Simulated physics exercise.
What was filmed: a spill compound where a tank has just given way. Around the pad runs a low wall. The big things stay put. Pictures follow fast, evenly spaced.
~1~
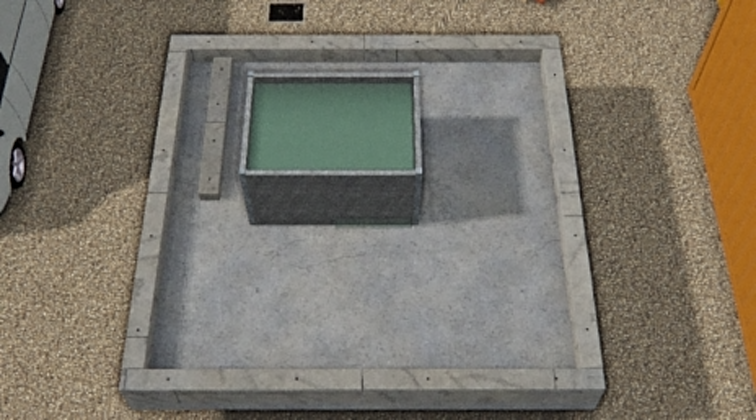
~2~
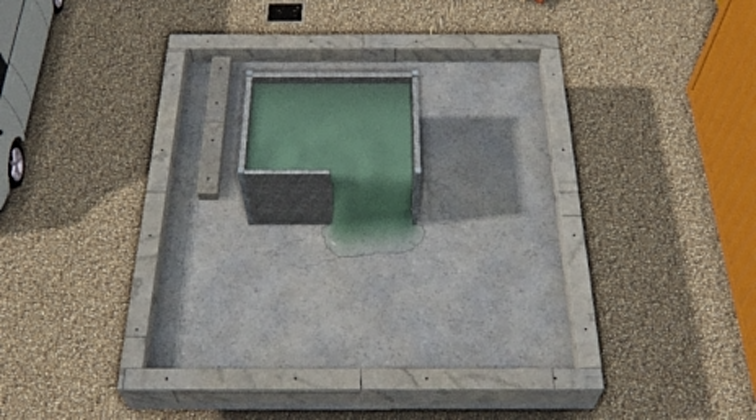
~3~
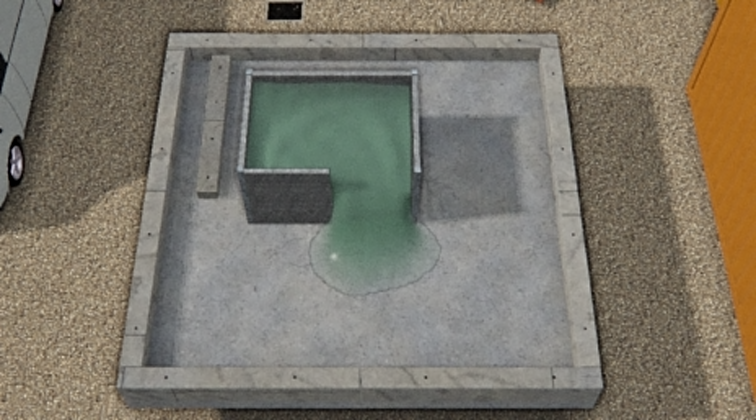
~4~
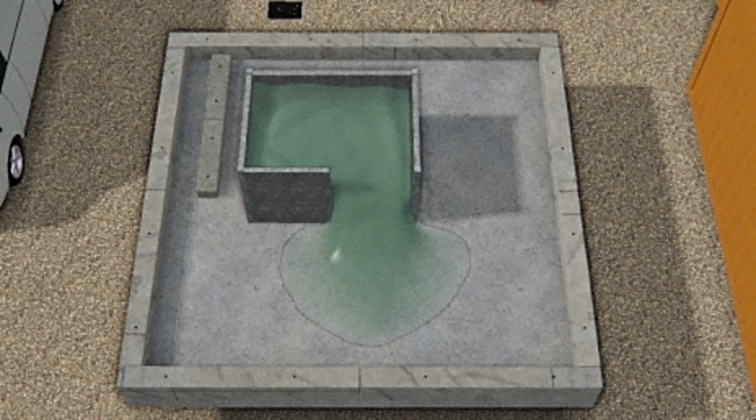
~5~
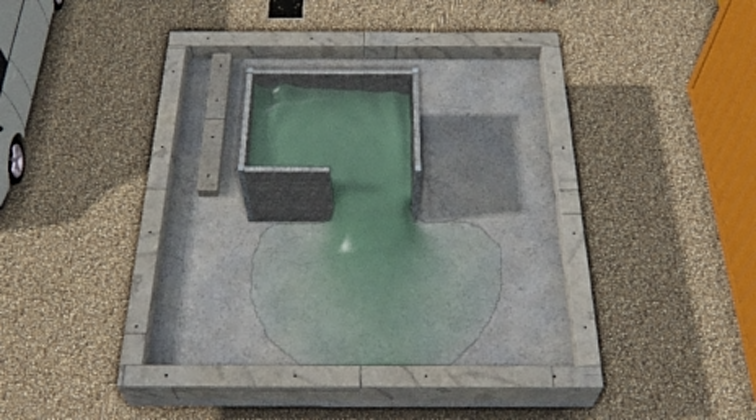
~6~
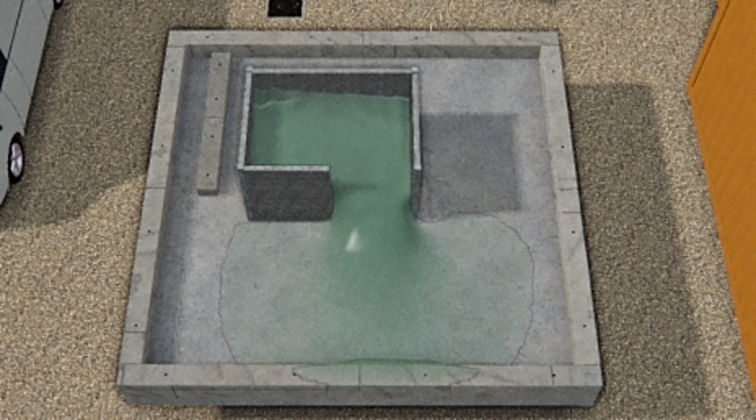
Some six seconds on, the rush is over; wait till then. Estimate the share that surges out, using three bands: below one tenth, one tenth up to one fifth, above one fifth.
In that time, a fair bit gets out, a tenth up to a fifth.
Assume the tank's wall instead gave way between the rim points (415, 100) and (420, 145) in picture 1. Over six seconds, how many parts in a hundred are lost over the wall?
Close to 12 per cent, I reckon.
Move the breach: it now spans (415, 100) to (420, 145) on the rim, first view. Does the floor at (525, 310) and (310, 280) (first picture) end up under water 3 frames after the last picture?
First point swamped, second point bare.
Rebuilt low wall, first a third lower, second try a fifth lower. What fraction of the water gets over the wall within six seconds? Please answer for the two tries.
I'd put the first at around 30 percent and the second at around 22 percent.
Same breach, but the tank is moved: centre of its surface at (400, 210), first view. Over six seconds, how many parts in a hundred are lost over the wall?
30 %.
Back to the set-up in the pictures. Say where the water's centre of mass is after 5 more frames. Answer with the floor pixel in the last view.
I'd put it at around (356, 239).
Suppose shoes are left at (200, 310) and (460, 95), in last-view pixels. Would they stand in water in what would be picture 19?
As listed: Flooded, clear.
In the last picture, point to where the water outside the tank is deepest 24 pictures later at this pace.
Near (189, 64).
A moment on, water covers 40 % of the floor; the low wall has let 1 % over.
Next, water covers 40 % of the floor; the low wall has let 3 % over.
Then, water covers 55 % of the floor; the low wall has let 12 % over.
Later, water covers 75 % of the floor; the low wall has let 14 % over.
In the end, water covers 85 % of the floor; the low wall has let 14 % over.
